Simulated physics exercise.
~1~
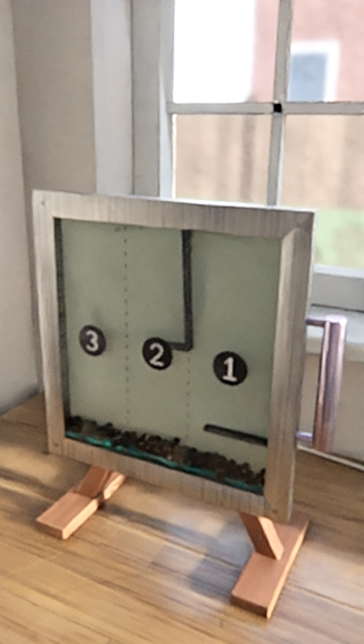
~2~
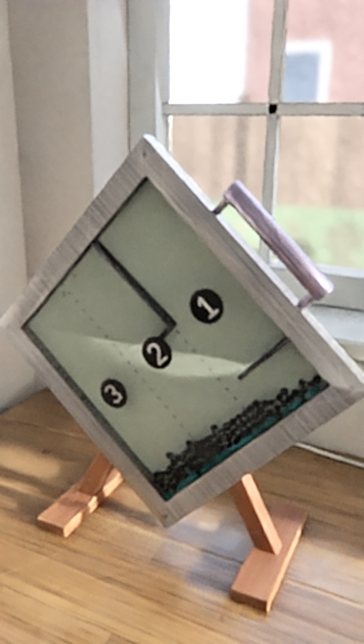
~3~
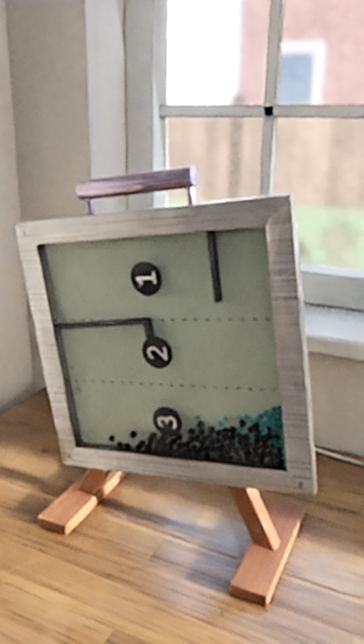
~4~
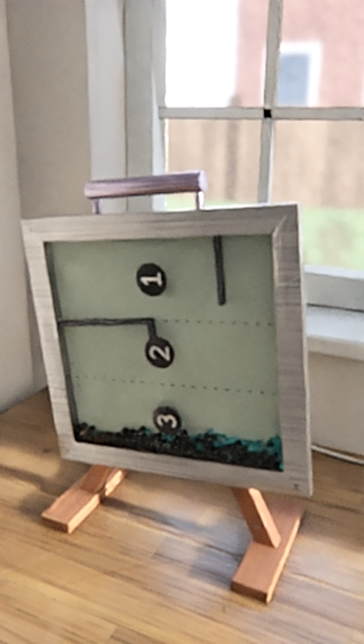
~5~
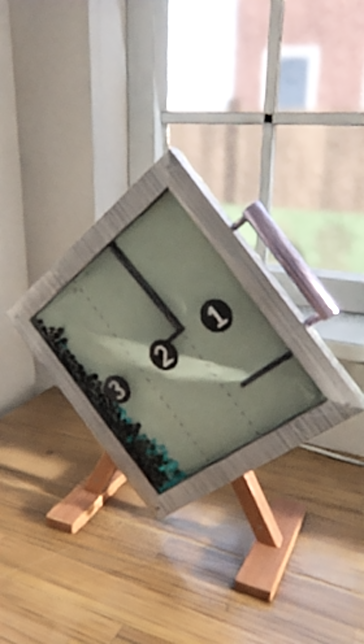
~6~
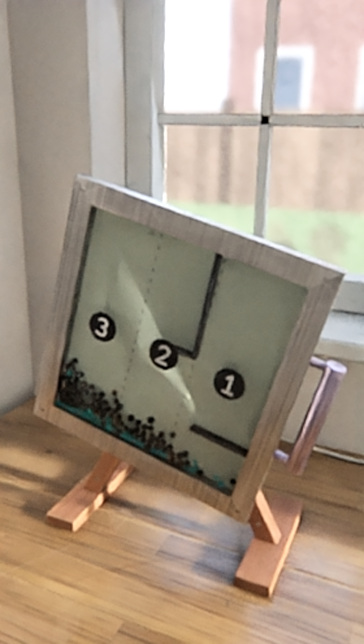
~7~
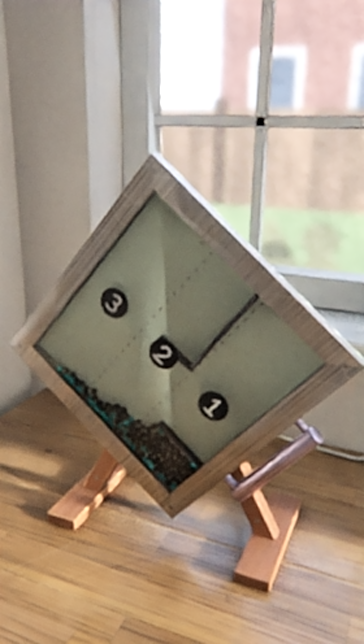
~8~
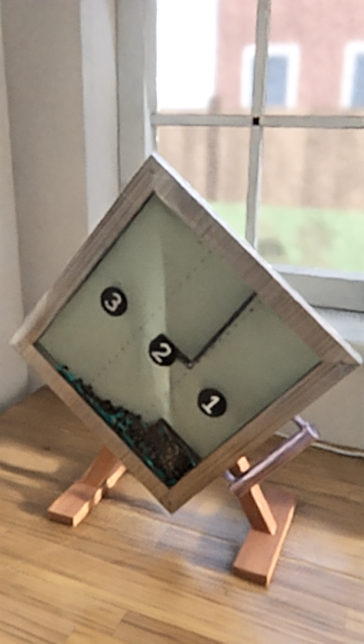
A square-framed case of small black and turquoise beads tipped anticlockwise onto its side by a window, its beads sliding into the third strip, then swung back past level and stopped tilted clockwise, with the beads heaped along the bottom corner.
